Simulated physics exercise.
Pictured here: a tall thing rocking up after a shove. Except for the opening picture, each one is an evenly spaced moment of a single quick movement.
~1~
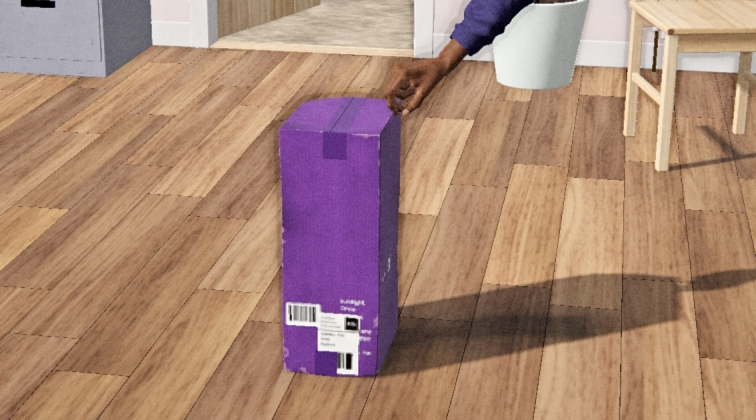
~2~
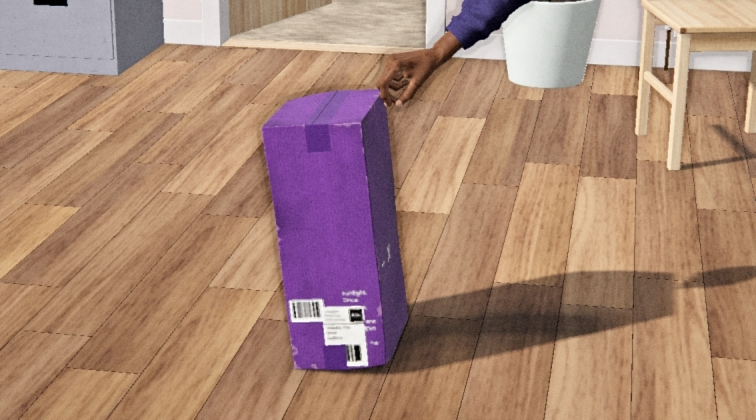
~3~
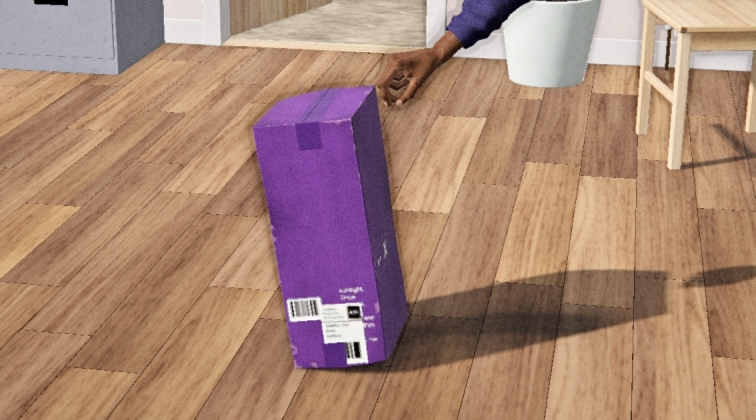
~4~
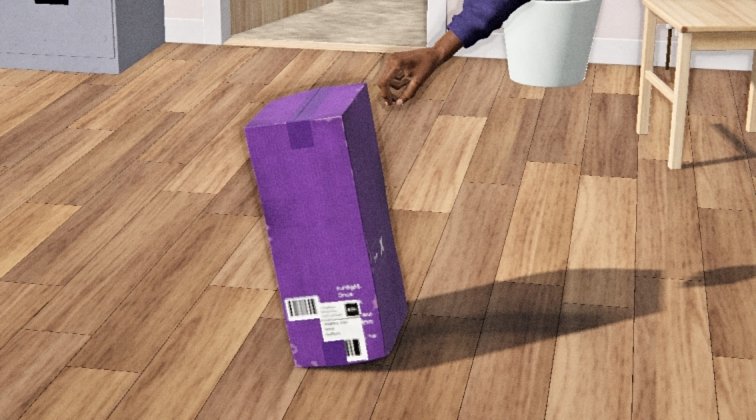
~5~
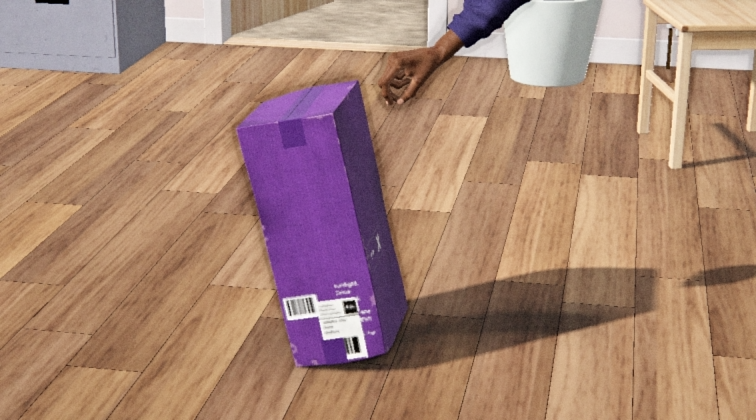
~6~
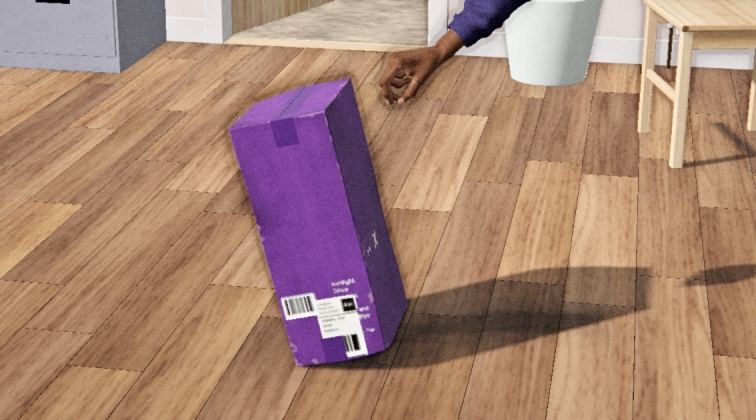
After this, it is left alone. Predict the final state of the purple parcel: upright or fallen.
Overturns.
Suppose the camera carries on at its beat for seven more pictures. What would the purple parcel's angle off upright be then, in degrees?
Roughly 25° from upright.
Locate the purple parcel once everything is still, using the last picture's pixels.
(185, 290).
Then, 0.20 s past the last view, purple parcel 32° off upright near (284, 220).
Then, 0.38 s past the last view, purple parcel 56° off upright near (234, 238).
Then, 0.48 s past the last view, purple parcel 80° off upright near (198, 271).
Finally, the purple parcel goes down on its side, near (185, 290).
